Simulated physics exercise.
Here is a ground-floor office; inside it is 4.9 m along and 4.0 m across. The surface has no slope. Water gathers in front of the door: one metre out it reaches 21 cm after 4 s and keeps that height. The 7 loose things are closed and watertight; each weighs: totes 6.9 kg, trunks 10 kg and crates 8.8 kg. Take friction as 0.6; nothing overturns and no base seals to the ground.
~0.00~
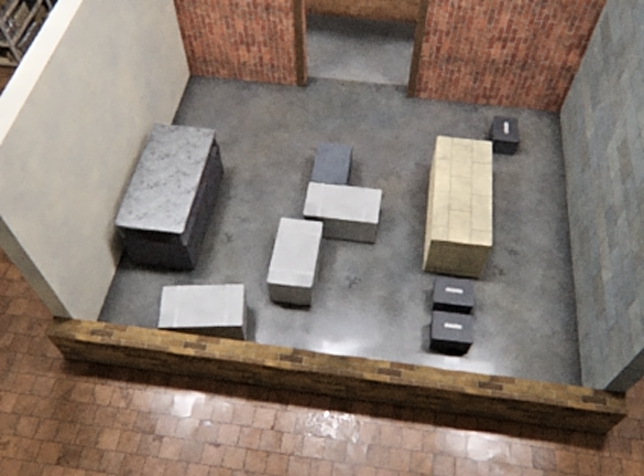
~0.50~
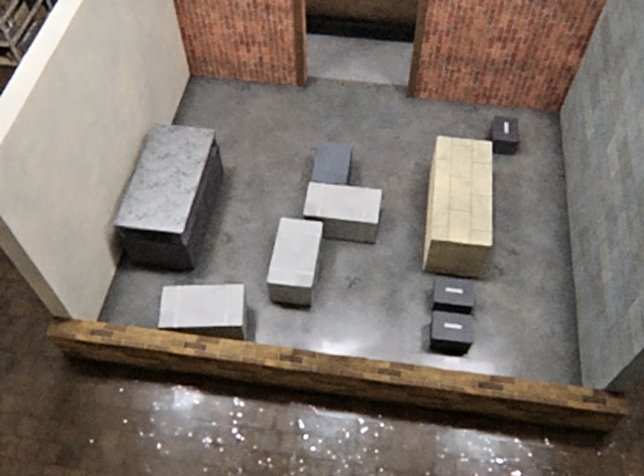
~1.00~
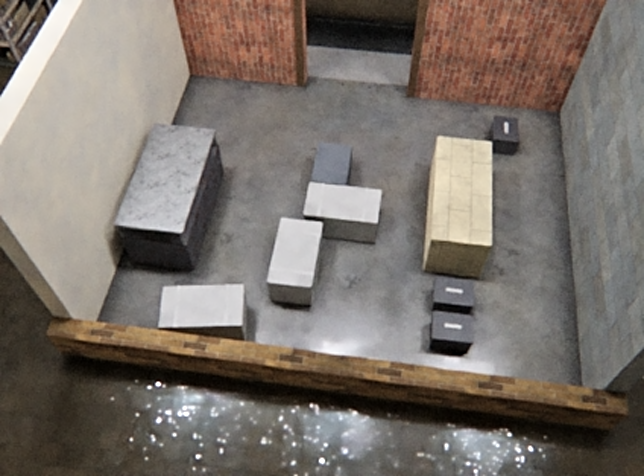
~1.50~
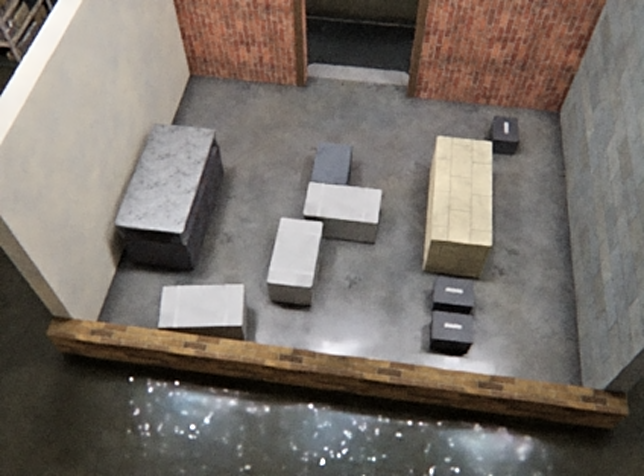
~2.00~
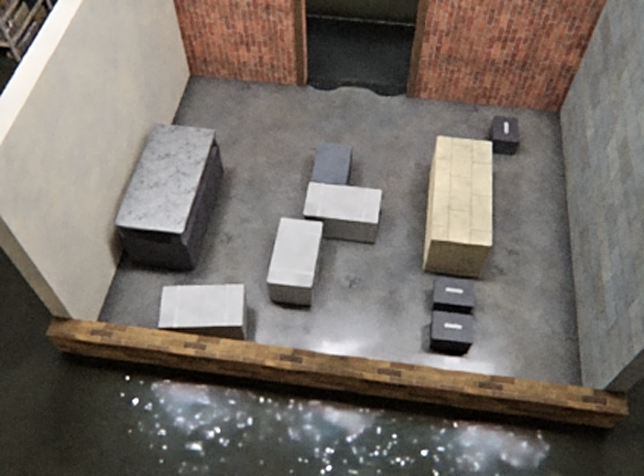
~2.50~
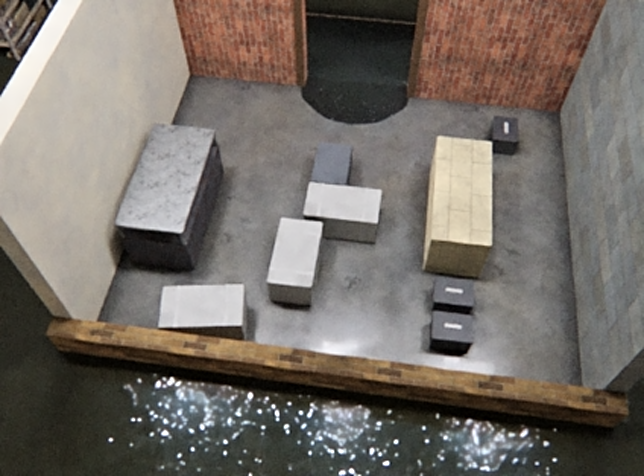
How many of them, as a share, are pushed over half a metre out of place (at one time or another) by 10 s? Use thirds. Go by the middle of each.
Share: Two thirds or above.
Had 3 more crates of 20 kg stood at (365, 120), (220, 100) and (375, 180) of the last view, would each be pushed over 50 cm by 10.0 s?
In that order: More, under, over.
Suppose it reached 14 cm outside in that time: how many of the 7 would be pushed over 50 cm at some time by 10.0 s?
In that case 4 of them.
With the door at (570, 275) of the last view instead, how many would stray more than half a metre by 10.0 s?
Then 5.
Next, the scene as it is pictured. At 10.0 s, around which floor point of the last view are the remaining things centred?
At about (394, 287).
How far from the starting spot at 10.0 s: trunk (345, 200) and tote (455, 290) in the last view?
In turn: 140 cm, 40 cm.
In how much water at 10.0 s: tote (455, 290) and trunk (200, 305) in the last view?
About 6 and 14 cm.
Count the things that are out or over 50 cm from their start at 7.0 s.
By then 3.
After 3.5 s 0 of 7 are over 50 cm from their spots; 0 afloat.
After 4.5 s 0 of 7 are over 50 cm from their spots; 0 afloat.
After 7.0 s 3 of 7 are over 50 cm from their spots; 4 afloat.
After 10.0 s 5 of 7 are over 50 cm from their spots, and 5 have been at some point; 6 afloat.
